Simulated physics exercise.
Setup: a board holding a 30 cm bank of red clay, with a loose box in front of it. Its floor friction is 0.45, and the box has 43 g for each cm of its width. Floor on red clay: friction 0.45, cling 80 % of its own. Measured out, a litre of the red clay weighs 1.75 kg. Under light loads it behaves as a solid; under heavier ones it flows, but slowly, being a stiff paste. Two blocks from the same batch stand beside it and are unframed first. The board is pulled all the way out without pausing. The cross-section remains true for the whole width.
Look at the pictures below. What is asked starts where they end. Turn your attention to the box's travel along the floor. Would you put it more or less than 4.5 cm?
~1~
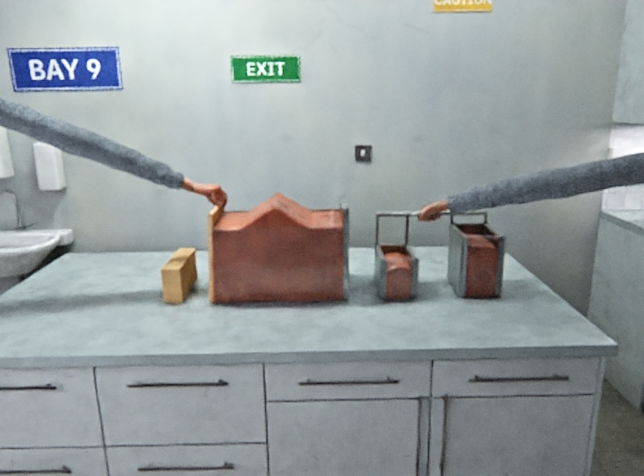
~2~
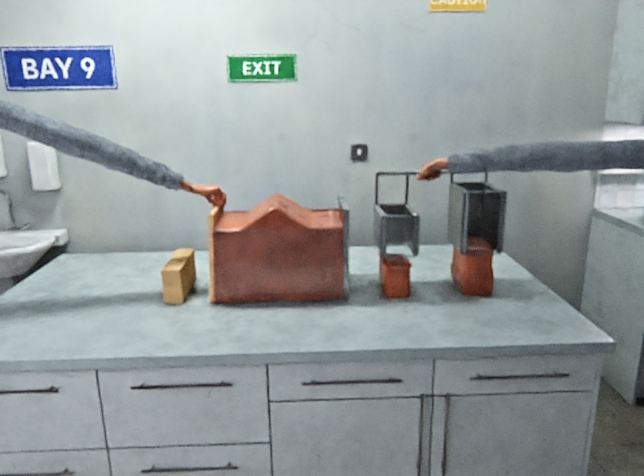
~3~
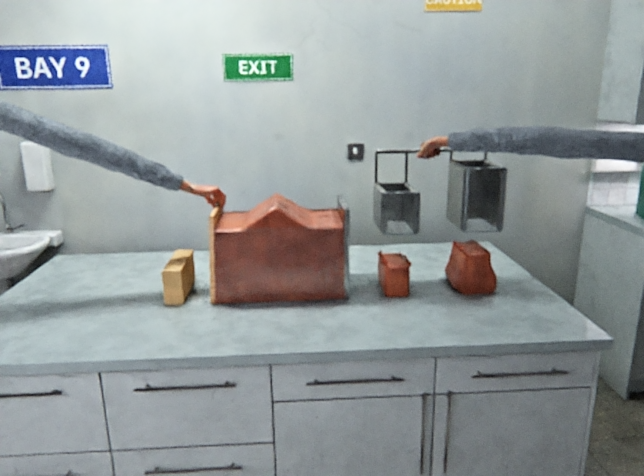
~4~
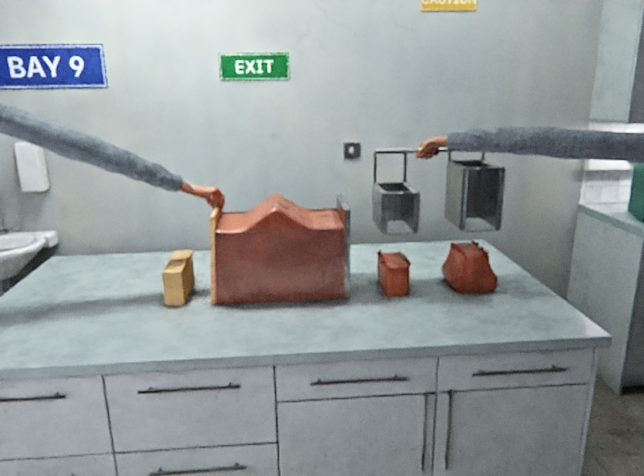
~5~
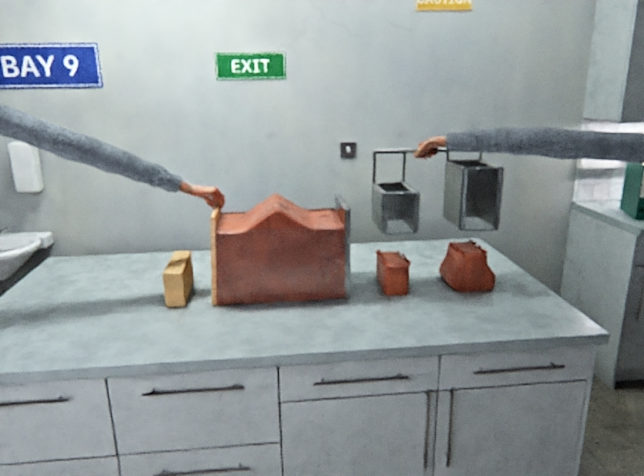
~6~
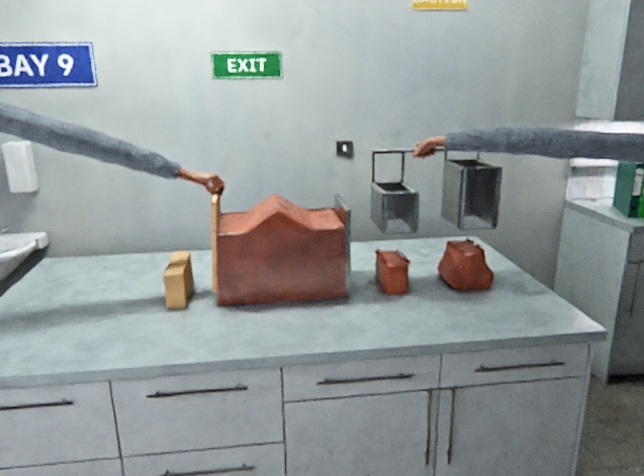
I would put it more.
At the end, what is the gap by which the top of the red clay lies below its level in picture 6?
I'd put it at close to 7.0 cm.
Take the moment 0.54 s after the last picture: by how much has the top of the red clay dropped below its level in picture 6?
The difference comes to roughly 3.5 cm.
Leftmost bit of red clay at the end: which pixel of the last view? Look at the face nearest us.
Pixel: Approx. (160, 308).
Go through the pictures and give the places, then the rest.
The first frame shows top of the board at (212, 228), not yet moved; highest point of the red clay at (270, 209); test blocks 13 cm, 21 cm high (left to right).
The second frame shows top of the board at (213, 229), not yet moved; highest point of the red clay at (271, 209); test blocks 13 cm, 20 cm high (left to right).
The third frame shows top of the board at (214, 230), not yet moved; highest point of the red clay at (272, 210); test blocks 13 cm, 17 cm high (left to right).
The fourth frame shows top of the board at (214, 231), not yet moved; highest point of the red clay at (273, 211); test blocks 13 cm, 16 cm high (left to right).
The fifth frame shows top of the board at (215, 231), moved 2 mm; highest point of the red clay at (273, 211); test blocks 13 cm, 16 cm high (left to right).
The sixth frame shows top of the board at (216, 217), moved 6.0 cm; highest point of the red clay at (281, 212); test blocks 13 cm, 16 cm high (left to right).
Another 0.25 s on from the sixth picture, the box has not moved.
Another 0.54 s on from the sixth picture, the box has not moved.
Another 0.84 s on from the sixth picture, the box has been pushed 8.1 cm.
Another 1.13 s on from the sixth picture, the box has been pushed 11 cm.
Another 1.18 s on from the sixth picture, at the end, the box has been pushed 11 cm.
